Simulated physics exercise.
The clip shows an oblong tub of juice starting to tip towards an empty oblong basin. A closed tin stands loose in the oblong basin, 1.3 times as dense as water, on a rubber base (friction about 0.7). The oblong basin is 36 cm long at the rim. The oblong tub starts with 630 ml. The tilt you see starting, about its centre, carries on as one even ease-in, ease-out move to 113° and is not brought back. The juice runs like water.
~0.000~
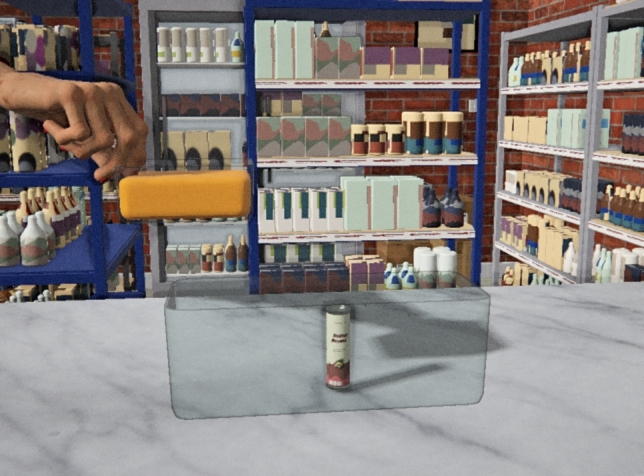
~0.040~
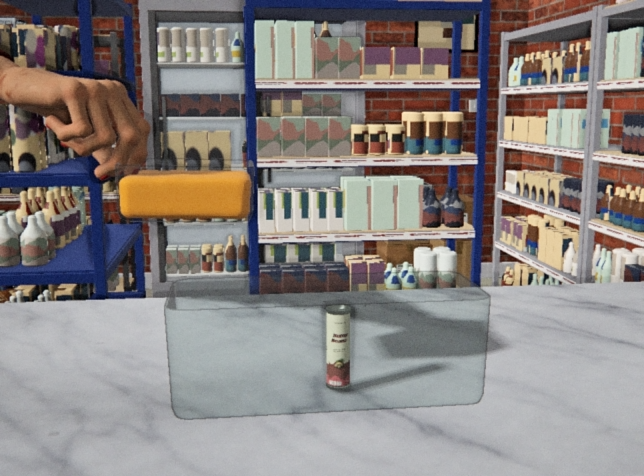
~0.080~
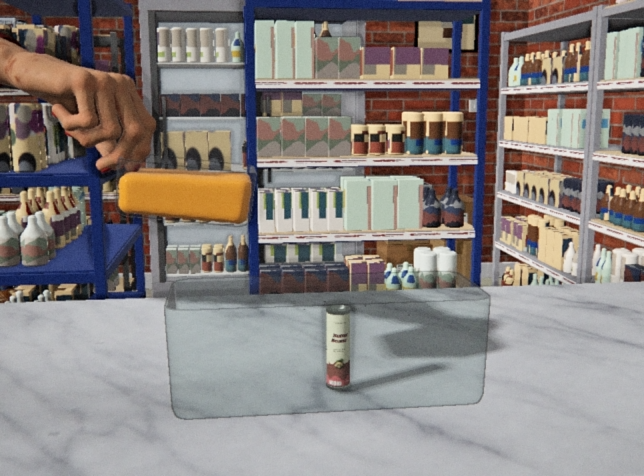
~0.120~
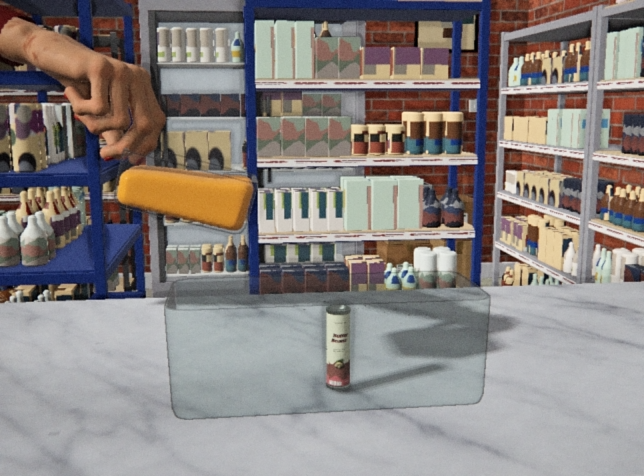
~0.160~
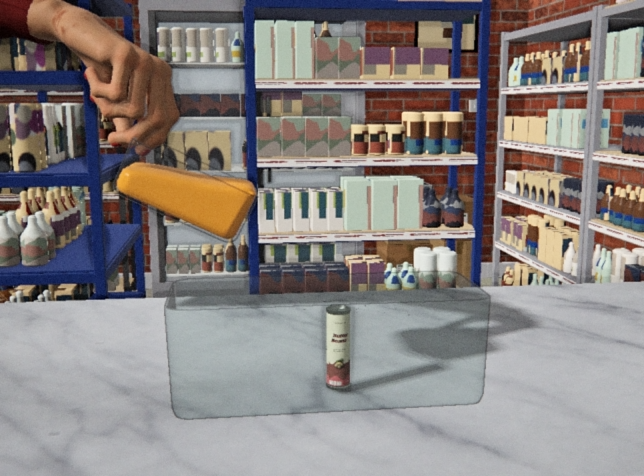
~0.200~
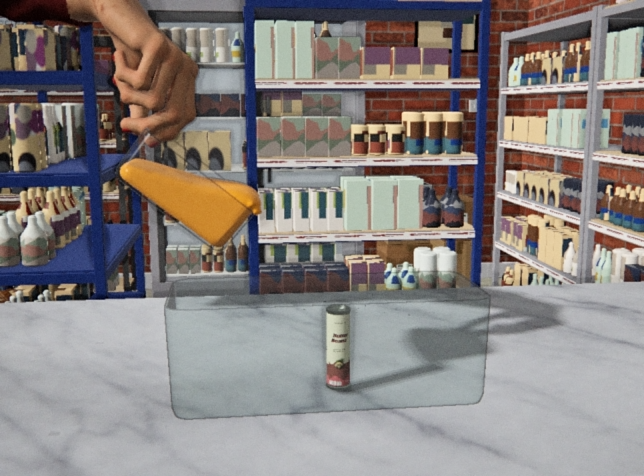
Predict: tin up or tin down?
The tin keeps standing.
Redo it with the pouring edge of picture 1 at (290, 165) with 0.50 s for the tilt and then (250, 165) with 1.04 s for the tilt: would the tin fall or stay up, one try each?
First it remains upright; then it keeps standing.
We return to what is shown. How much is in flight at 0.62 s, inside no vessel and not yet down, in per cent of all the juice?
Near 4 in a hundred.
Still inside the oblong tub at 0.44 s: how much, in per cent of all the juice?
About 10 per cent.
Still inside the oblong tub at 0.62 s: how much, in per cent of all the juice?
Some 1 per cent.
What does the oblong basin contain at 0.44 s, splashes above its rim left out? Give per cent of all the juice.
About 66 per cent.
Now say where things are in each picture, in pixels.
In the first picture, tilt 0°; pouring edge (251, 164); surface from (125, 176) to (249, 175); the oblong basin's rim runs from (169, 296) to (474, 285); the tin's top is at (338, 312).
In the second picture, tilt 2°; pouring edge (252, 166); surface from (125, 175) to (250, 175).
In the third picture, tilt 7°; pouring edge (254, 172); surface from (126, 173) to (251, 178).
In the fourth picture, tilt 15°; pouring edge (255, 181); surface from (127, 171) to (253, 181).
In the fifth picture, tilt 26°; pouring edge (255, 194); surface from (127, 167) to (256, 187); 1 per cent is over the edge.
In the sixth picture, tilt 39°; pouring edge (252, 208); surface from (127, 163) to (243, 190); 7 per cent is over the edge.
By 0.44 s the tilt is 109° and 9 per cent is still to pour; the tin stands where it began.
By 0.62 s the tilt is 113° and 1 per cent is still to pour; the tin stands where it began.
By 0.80 s the tilt is 113° and 0 per cent is still to pour; the tin stands where it began.
By 1.00 s the tilt is 113° and 0 per cent is still to pour; the tin stands where it began.
At rest the tin stands where it began.
